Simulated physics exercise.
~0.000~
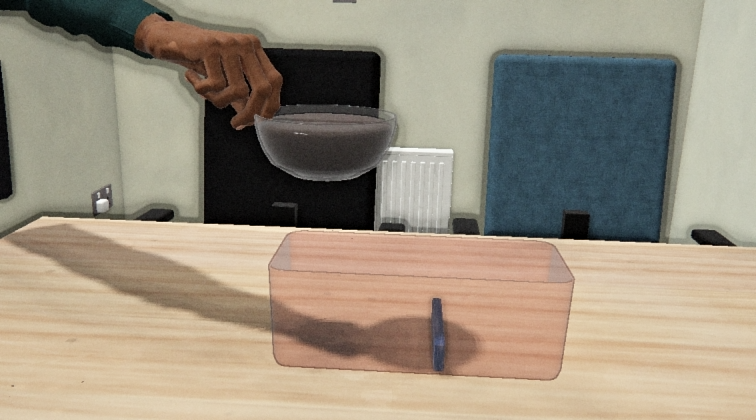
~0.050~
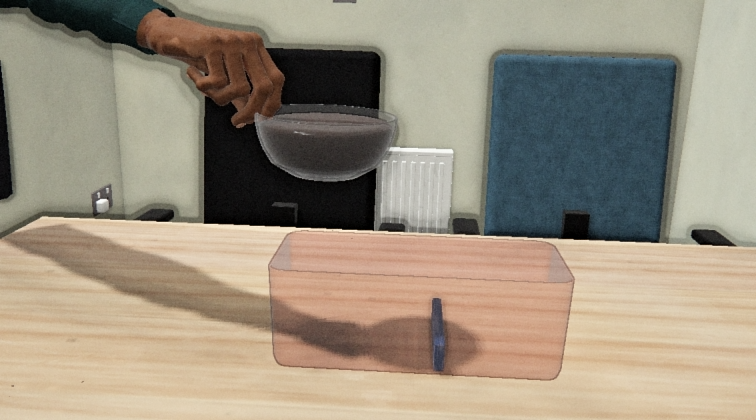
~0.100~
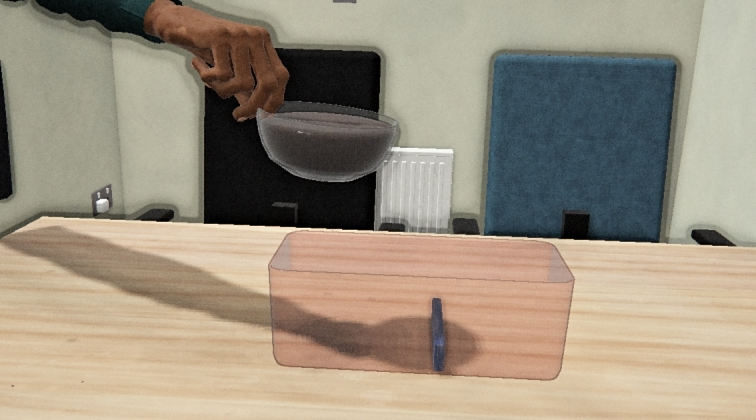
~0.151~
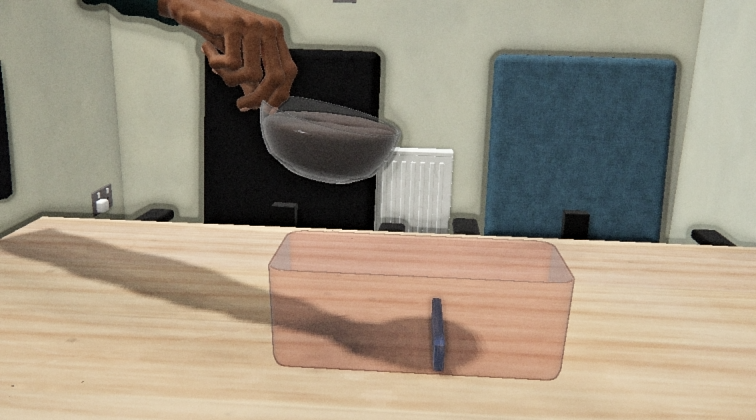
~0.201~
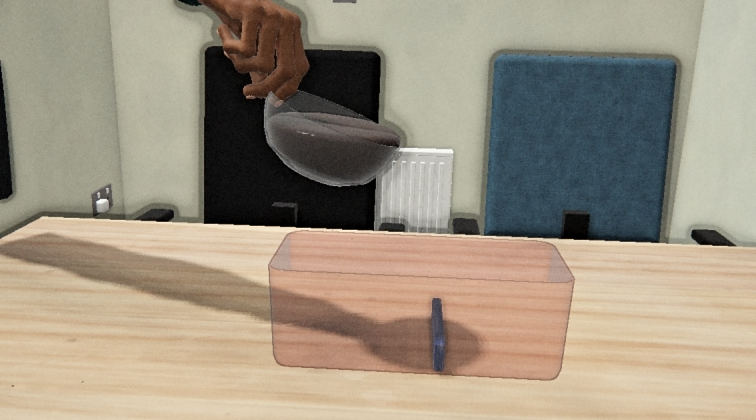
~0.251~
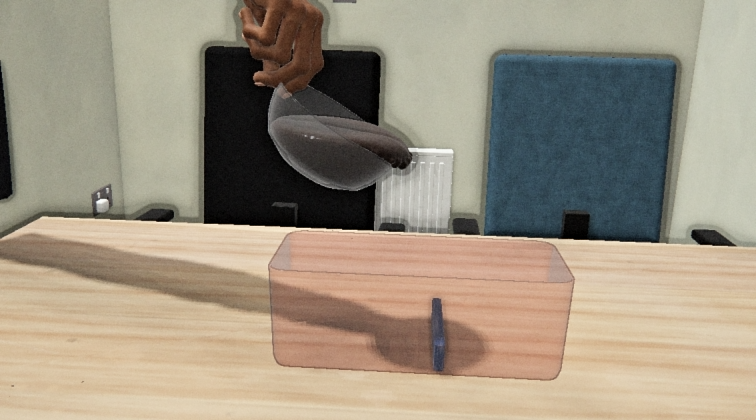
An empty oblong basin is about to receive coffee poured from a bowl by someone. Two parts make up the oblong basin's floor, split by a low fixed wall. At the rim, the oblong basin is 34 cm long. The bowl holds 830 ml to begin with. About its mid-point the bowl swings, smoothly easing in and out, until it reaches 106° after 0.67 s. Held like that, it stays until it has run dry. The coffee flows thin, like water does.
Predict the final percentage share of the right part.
Right part: About 40 %.
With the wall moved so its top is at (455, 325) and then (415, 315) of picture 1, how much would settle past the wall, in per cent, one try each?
It comes to 30 per cent, and then 65 per cent.
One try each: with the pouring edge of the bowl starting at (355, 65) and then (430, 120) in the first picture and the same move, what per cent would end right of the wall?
20 then 55 %.
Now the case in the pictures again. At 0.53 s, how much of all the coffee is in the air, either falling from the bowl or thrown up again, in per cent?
Roughly 32 percent.
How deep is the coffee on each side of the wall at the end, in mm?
I'd expect close to 18 mm on the left and close to 18 mm on the right.
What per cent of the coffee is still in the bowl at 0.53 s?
Still held: Roughly 10 % of the total.
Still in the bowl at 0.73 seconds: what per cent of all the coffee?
0 %.
By 0.53 s the tilt is 95° and 10 per cent is still to pour, 21 is left of the wall and 36 right of it.
By 0.73 s the tilt is 106° and 0 per cent is still to pour, 51 is left of the wall and 40 right of it.
By 0.94 s the tilt is 106° and 0 per cent is still to pour, 55 is left of the wall and 42 right of it.
By 1.17 s the tilt is 106° and 0 per cent is still to pour, 57 is left of the wall and 40 right of it.
At rest 57 per cent lies left of the wall, 40 right of it and 3 outside.
